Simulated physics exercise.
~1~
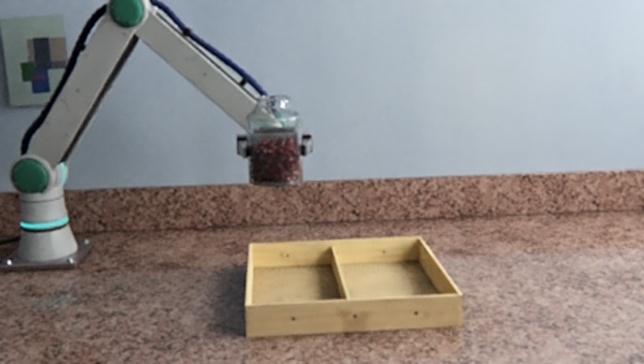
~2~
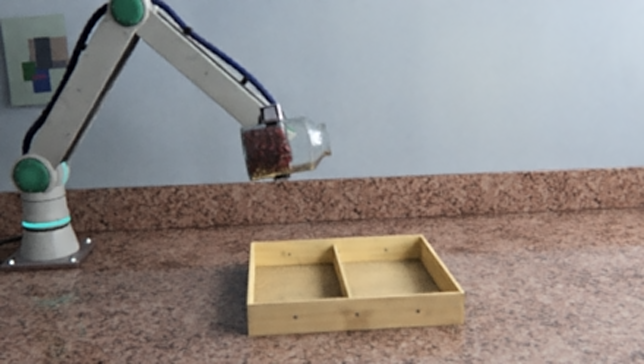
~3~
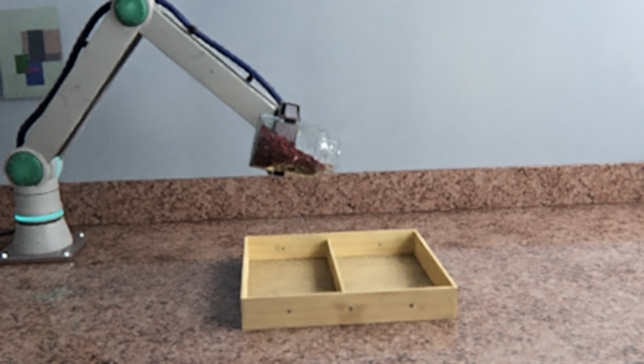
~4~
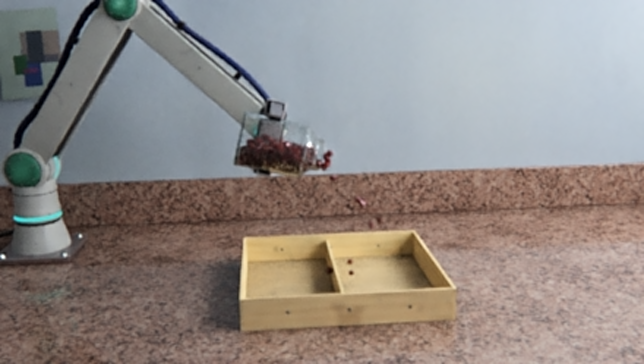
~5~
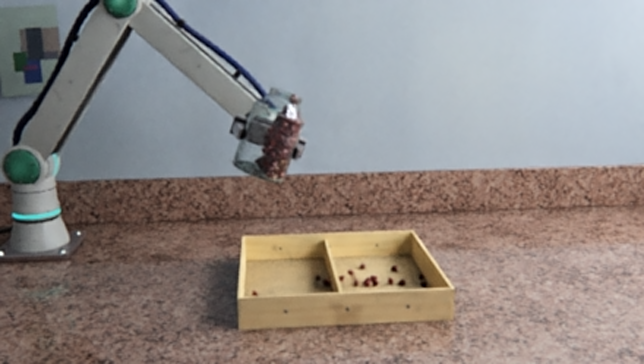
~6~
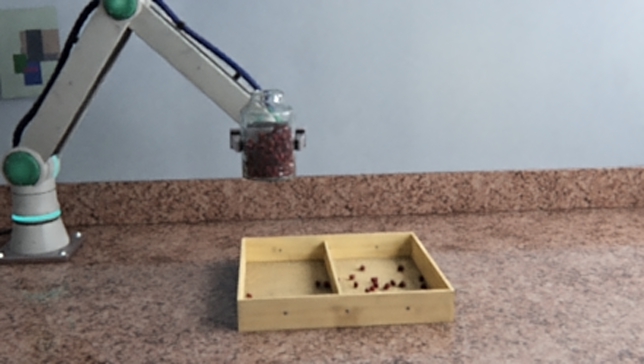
A white robot arm with green joints grips a clear jar of dark red beans, holding it upright above a pale wooden tray split into two compartments on a speckled pinkish countertop. The arm tips the jar onto its side, mouth to the right, and the beans slide toward the opening. A few tumble out and drop near the tray's divider. More lie scattered in the tray as the jar swings back up. It ends upright, still mostly full, with a small scattering in the right compartment and only a few beans in the left.
